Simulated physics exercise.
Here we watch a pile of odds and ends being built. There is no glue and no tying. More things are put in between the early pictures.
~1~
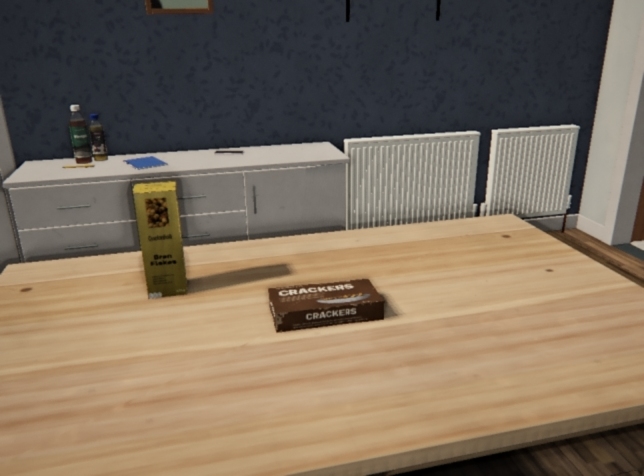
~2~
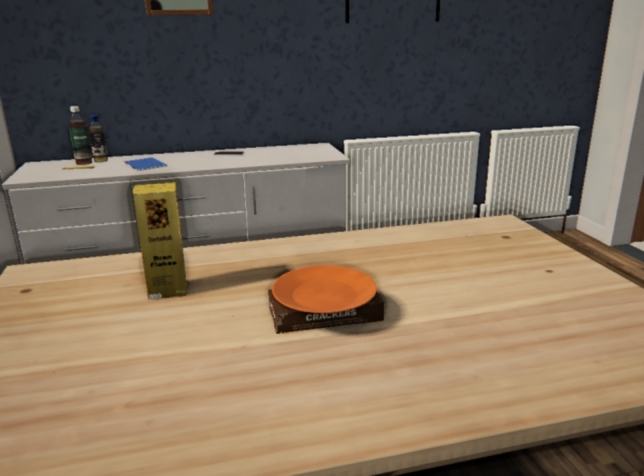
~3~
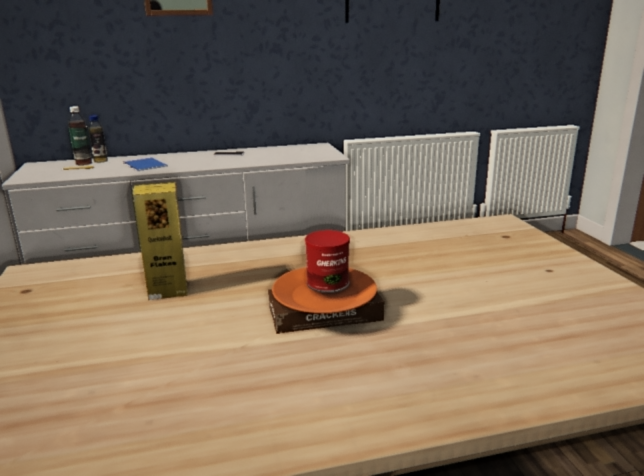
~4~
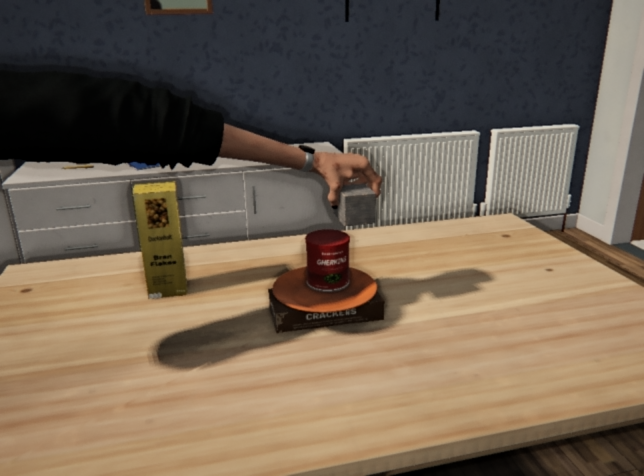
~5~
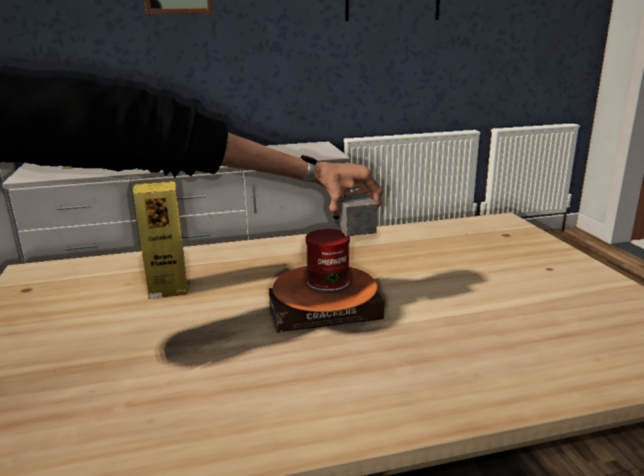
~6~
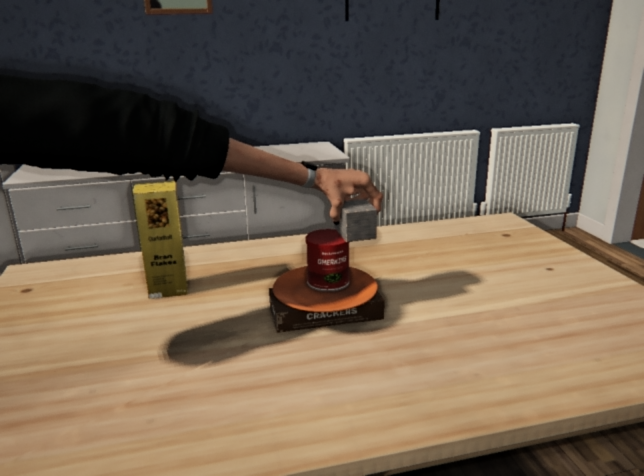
On a wooden table beside a yellow box, an orange plate and then a red tin appeared on a brown crackers packet, and a hand reached in from the left and lowered a grey block slightly.
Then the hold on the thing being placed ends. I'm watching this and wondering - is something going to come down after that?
Yes, something comes down.
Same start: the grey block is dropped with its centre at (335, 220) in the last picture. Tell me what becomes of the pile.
The pile remains standing.
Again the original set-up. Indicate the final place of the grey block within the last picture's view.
Near (412, 282).
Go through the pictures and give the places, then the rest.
The last thing is not in view yet, in the first picture.
The last thing is not in view yet; brown packet (325, 305), in the second picture.
The last thing is not in view yet; orange plate (325, 291), in the third picture.
On its way; grey block (353, 203); brown packet (325, 304), in the fourth picture.
On its way; grey block (355, 213); orange plate (325, 290), in the fifth picture.
In place under the hand; grey block (355, 219); brown packet (325, 304), in the sixth picture.
Then, 0.30 s later than the last frame, grey block now fallen.
Then, 0.40 s later than the last frame, things are still on the move.
Then, 0.50 s later than the last frame, as before.
When it is over, fallen, grey block; the other 4 as before. End places, in pixels of the last picture, grey block near (412, 282). The pile loses its balance.
